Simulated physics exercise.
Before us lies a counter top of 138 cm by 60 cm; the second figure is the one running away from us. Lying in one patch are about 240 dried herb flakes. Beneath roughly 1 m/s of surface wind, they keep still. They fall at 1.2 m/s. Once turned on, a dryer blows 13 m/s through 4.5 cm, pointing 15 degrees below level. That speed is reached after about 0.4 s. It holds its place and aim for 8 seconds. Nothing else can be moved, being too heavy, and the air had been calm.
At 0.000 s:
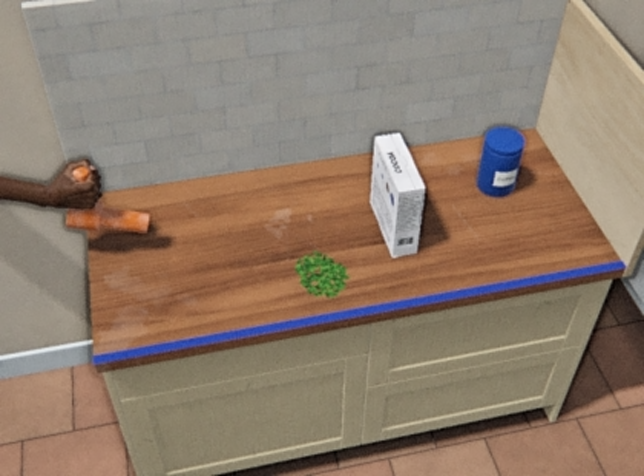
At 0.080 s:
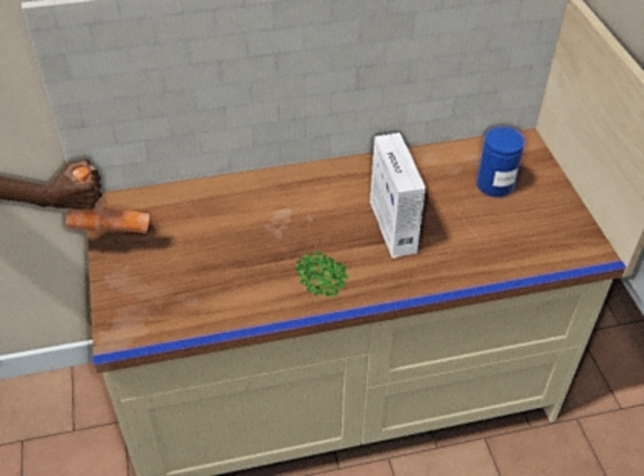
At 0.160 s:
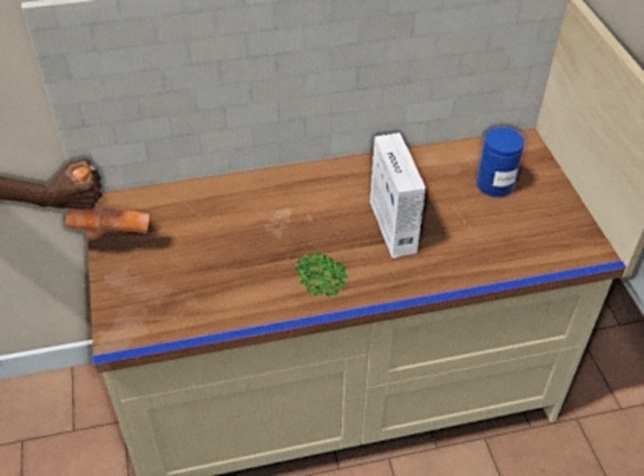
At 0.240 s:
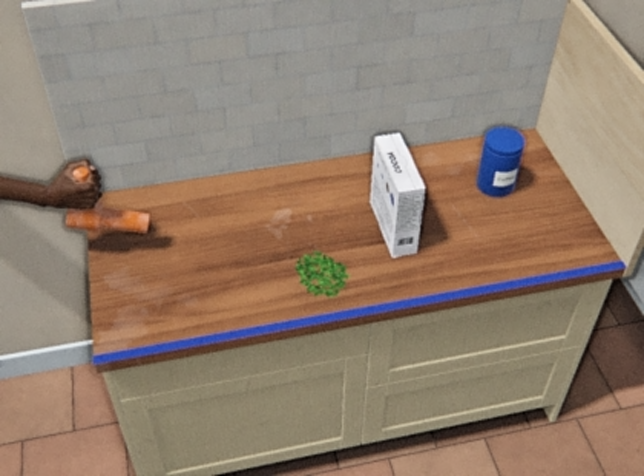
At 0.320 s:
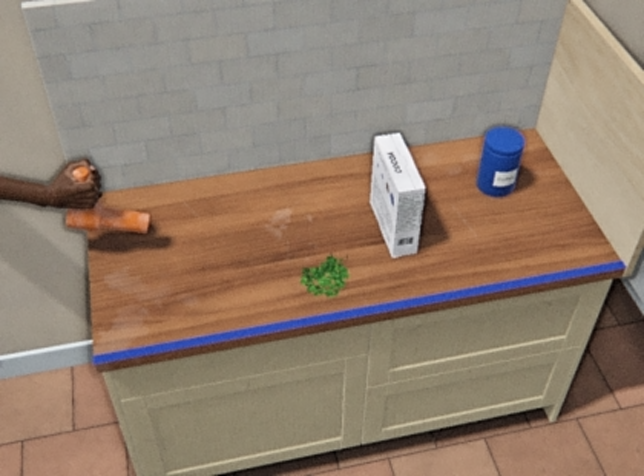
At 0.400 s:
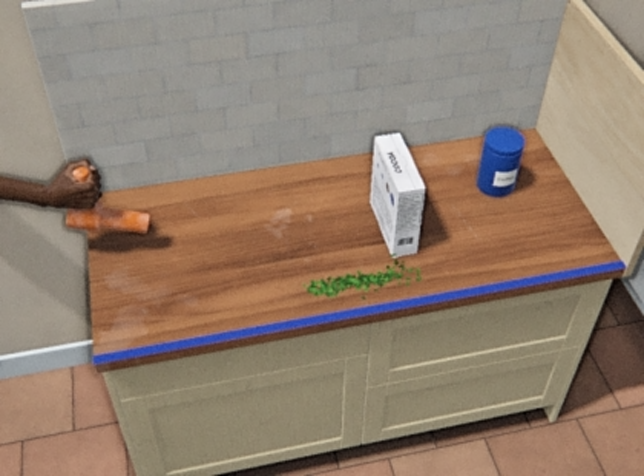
A hand holds an orange dryer still as green flakes spread right across the counter.
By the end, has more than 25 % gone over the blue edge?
I'm expecting the count past that edge to surpass a quarter.
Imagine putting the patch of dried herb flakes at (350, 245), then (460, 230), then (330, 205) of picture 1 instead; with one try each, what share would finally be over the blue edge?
It goes 90 %, then 0 %, then 40 %.
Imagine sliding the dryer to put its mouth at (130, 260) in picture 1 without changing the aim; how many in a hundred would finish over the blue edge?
I'd expect close to 70 per cent.
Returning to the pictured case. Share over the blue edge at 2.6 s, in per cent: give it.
Near 100 %.
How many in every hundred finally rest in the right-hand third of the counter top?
I'd put it at about 0 percent.
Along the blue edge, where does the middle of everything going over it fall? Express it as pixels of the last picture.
Median crossing, approx. (444, 301).
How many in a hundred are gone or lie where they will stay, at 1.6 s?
Estimated share: Near 100 %.
After 1.6 s, 100 % are over the blue edge; 100 % have settled or left.
After 2.6 s, 100 % are over the blue edge; 100 % have settled or left.
After 4.4 s, 100 % are over the blue edge; 100 % have settled or left.
After 8.0 s, at the end, 100 % are over the blue edge.
